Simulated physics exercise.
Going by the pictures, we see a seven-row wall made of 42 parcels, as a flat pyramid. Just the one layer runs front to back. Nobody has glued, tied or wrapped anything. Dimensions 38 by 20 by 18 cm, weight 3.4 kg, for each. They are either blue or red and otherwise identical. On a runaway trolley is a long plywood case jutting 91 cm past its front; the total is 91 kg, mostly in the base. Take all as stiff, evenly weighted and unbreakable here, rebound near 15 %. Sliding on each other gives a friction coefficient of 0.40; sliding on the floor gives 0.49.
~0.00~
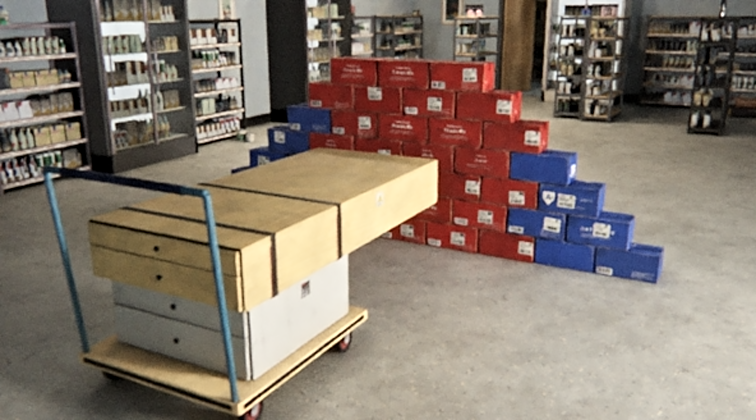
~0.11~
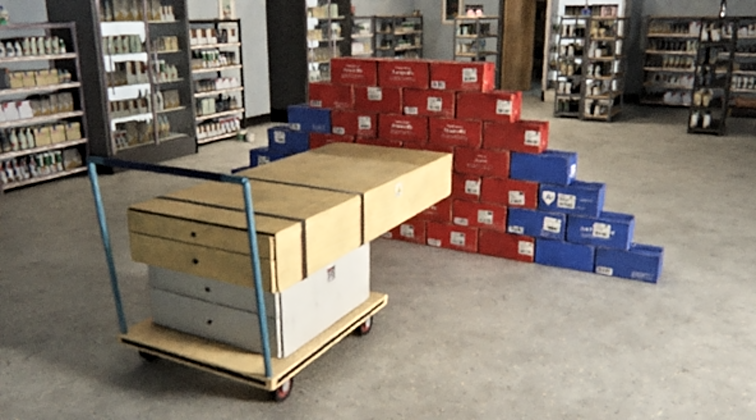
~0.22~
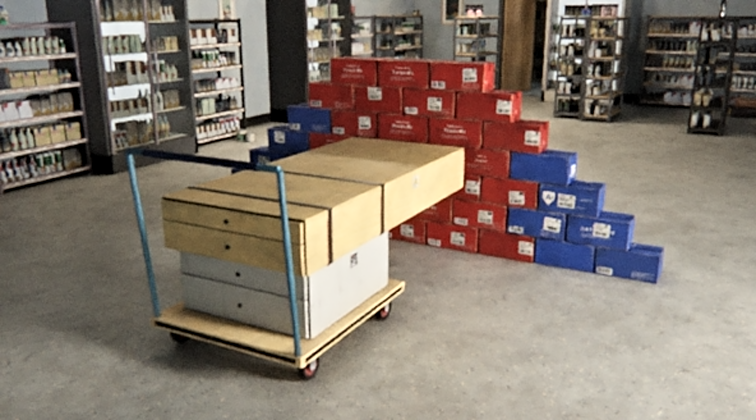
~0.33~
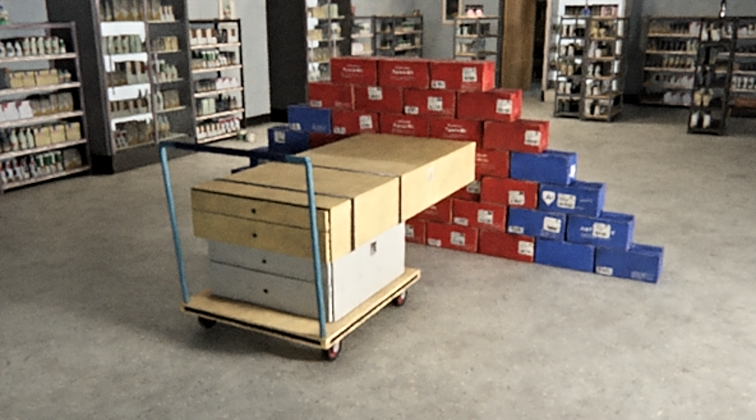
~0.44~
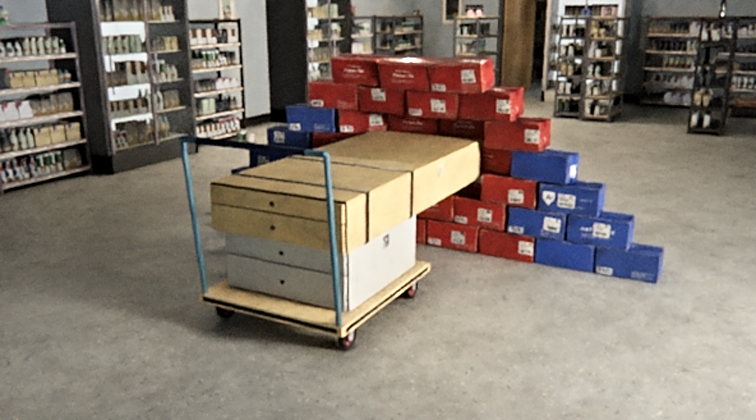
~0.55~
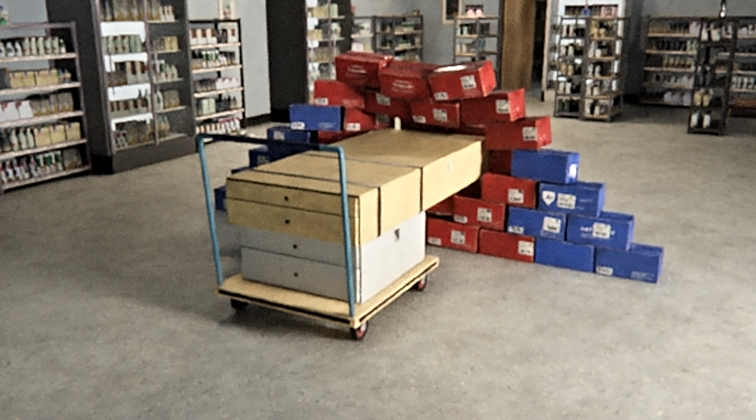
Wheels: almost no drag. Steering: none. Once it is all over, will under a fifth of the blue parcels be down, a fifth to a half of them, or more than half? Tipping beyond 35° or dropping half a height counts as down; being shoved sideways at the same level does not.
Under a fifth.
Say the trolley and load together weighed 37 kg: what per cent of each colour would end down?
Then blue 10, red 90 per cent.
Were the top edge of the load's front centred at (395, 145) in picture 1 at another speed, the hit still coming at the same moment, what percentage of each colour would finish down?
You'd end up with blue at 10 per cent down and red at 90 per cent.
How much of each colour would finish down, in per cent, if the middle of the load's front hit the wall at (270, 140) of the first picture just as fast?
Blue 30 %, red 20 %.
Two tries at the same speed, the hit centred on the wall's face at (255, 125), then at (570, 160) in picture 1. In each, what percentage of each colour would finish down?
You'd get blue at 10 followed by 10, and red at 0 followed by 30 percent.
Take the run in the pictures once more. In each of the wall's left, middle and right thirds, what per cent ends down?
Going left to right, I get 20, 80 and 20 percent.
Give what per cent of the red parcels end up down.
Red share down - 70 in a hundred.
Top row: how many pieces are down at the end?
That row gives 3 in all.
After 0.70 s, load 43 cm past the wall's line, still rolling; none of the 15 blue parcels down (12 of 42 in all colours); top blue parcel 13° from how it stood; top red parcel 48° from how it stood, 14 cm lower.
After 1.00 s, load 70 cm past the wall's line, still rolling; 1 of the 15 blue parcels down (19 of 42 in all colours); top blue parcel 37° from how it stood, 6 cm lower; top red parcel on its side.
After 1.60 s, load 1.04 m past the wall's line, still rolling; 1 of the 15 blue parcels down (21 of 42 in all colours); top blue parcel 41° from how it stood, 62 cm lower; top red parcel on its side.
In the end (3.5 s), load 1.04 m past the wall's line, stopped; 1 of the 15 blue parcels down (21 of 42 in all colours); top blue parcel 49° from how it stood, 63 cm lower; top red parcel on its side. That is 7 per cent. From the last view, middles, top blue parcel near (303, 186), top red parcel near (479, 118).
